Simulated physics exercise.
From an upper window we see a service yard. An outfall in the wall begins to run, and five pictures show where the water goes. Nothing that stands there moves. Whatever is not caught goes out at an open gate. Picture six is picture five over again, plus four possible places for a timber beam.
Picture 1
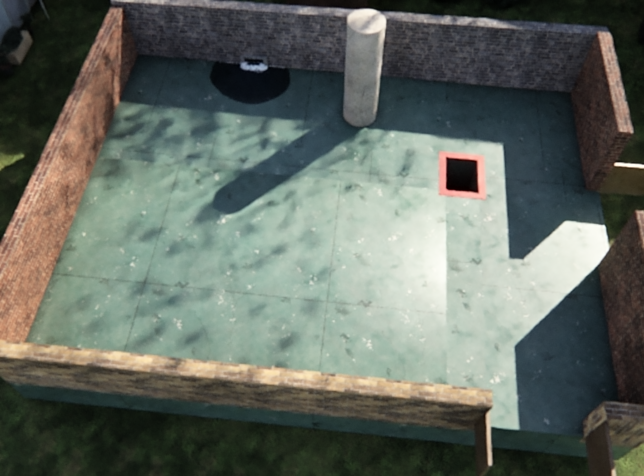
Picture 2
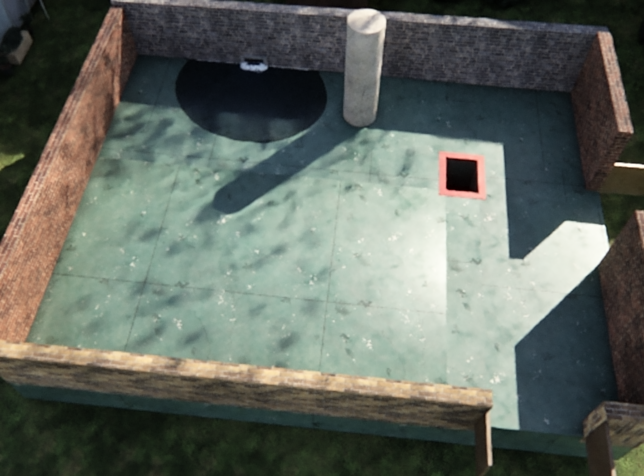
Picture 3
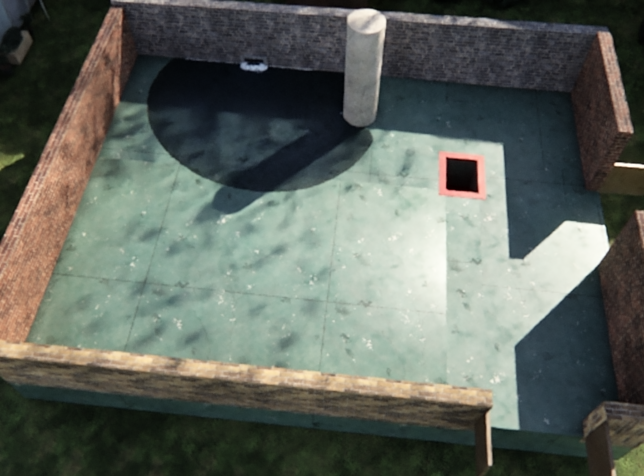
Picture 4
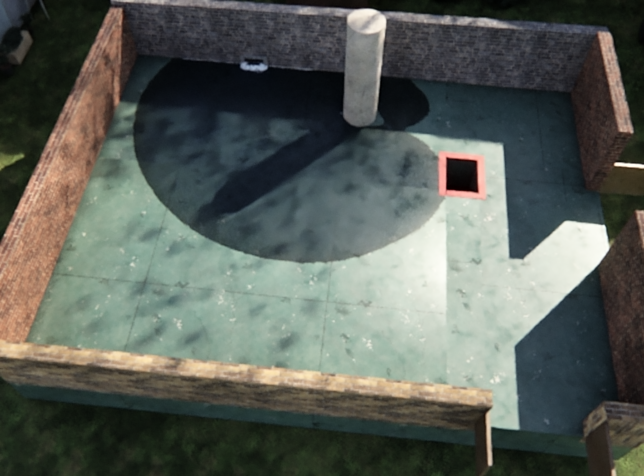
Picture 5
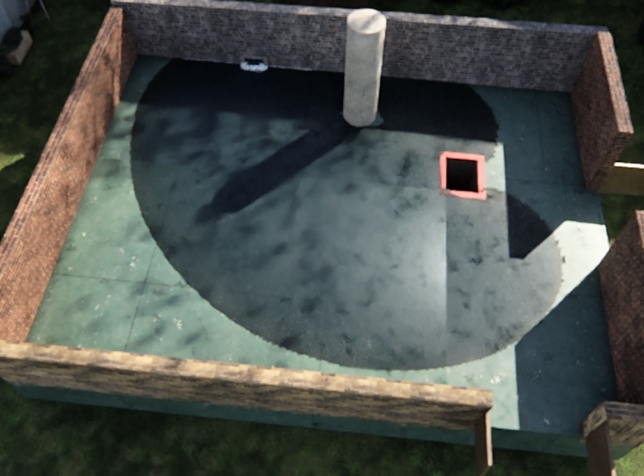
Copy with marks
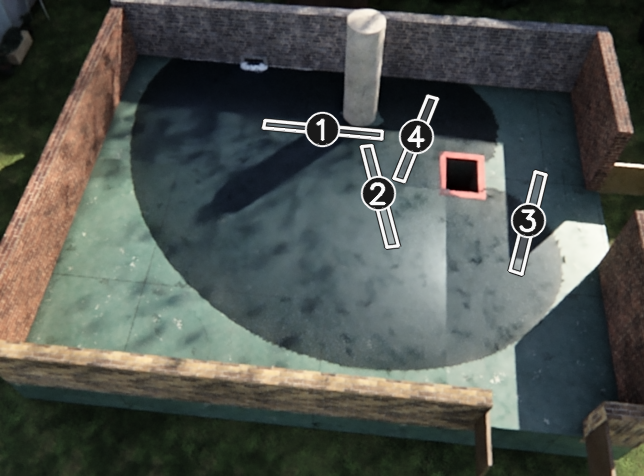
A walled yard with a pale round pillar lay in patchy sunlight while dark water spread from an outlet by the back wall, passed the pillar, then surrounded the red-edged square drain and entered it.
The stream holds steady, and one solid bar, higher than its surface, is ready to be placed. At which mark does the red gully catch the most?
The answer is place 3.
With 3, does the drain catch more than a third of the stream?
No.
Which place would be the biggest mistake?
Place 4.
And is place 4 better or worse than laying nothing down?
It is worse.
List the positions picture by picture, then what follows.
Outfall at (254, 61); red gully at (462, 175); open gate at (531, 416); open gate at (592, 226); water covers 2 % of the ground and shows as far out as (229, 94); red gully still dry.
Water covers 9 % of the ground and shows as far out as (233, 138); red gully still dry.
Water covers 19 % of the ground and shows as far out as (333, 174); red gully still dry.
Water covers 35 % of the ground and shows as far out as (373, 247); red gully still dry.
Water covers 59 % of the ground and shows as far out as (486, 353); red gully taking water.
On the marked copy, 1 from (264, 124) to (382, 135); 2 from (366, 146) to (392, 246); 3 from (516, 272) to (540, 173); 4 from (399, 180) to (432, 97).
For place 1, about 9 % of the stream runs into the red gully, about 91 % out by the gates.
For place 2, about 7 % of the stream runs into the red gully, about 93 % out by the gates.
For place 3, about 14 % of the stream runs into the red gully, about 86 % out by the gates.
For place 4, next to none of the stream runs into the red gully, about 99 % out by the gates.
